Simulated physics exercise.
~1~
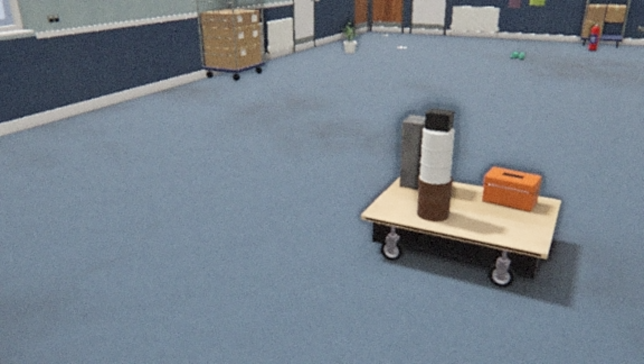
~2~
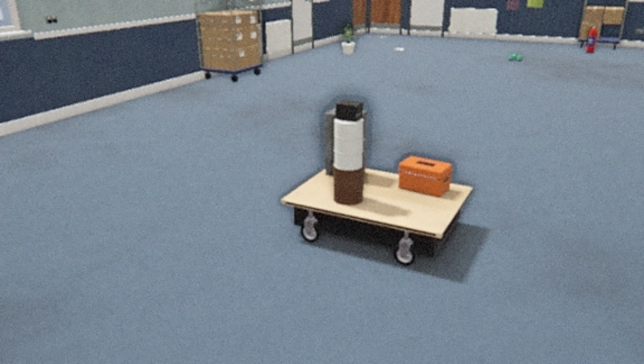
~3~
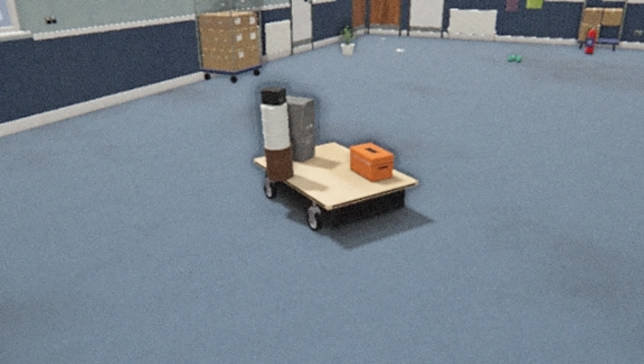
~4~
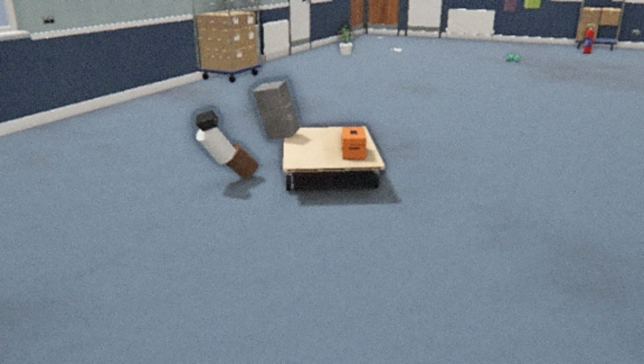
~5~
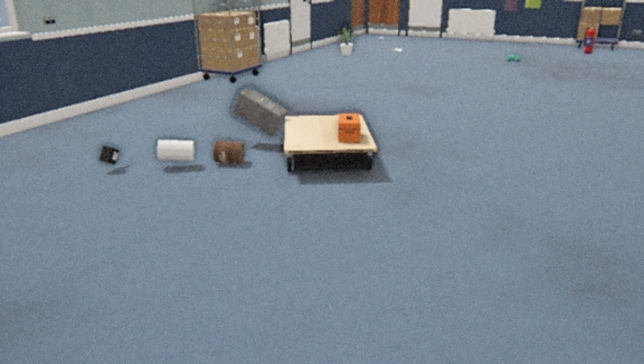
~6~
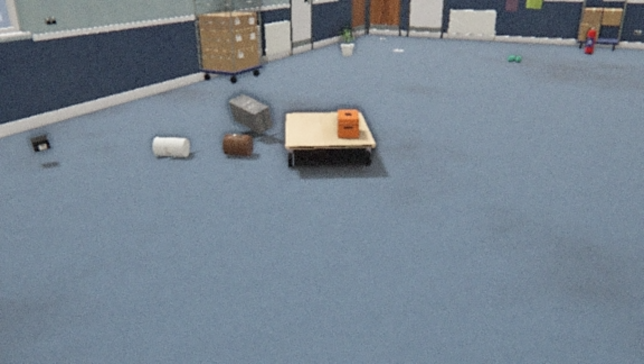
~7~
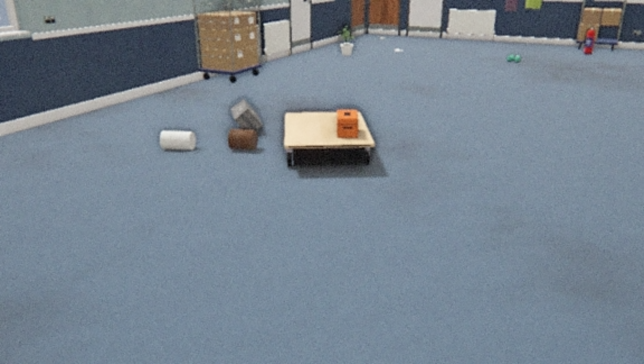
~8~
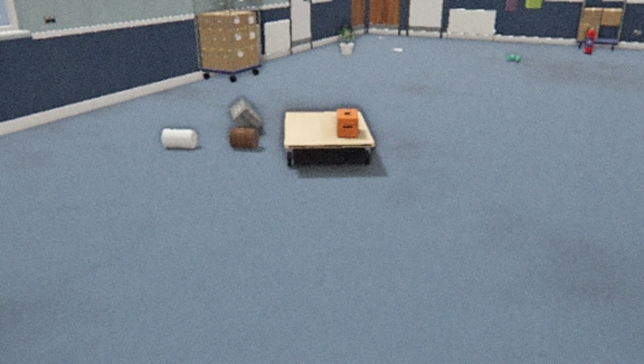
In a large room with a blue floor and stacked cartons near the far wall, a low flat cart rolls leftward, carrying an orange toolbox, a tall grey box, and a stack with a brown pail at the bottom, a white canister in the middle and a small black parcel on top. The cart swings around as it moves away, and the stack and grey box topple off its left side. The stack breaks apart across the floor, and the black parcel tumbles out of view at left. The cart stops with only the toolbox aboard, while the canister, pail and grey box lie beside it.
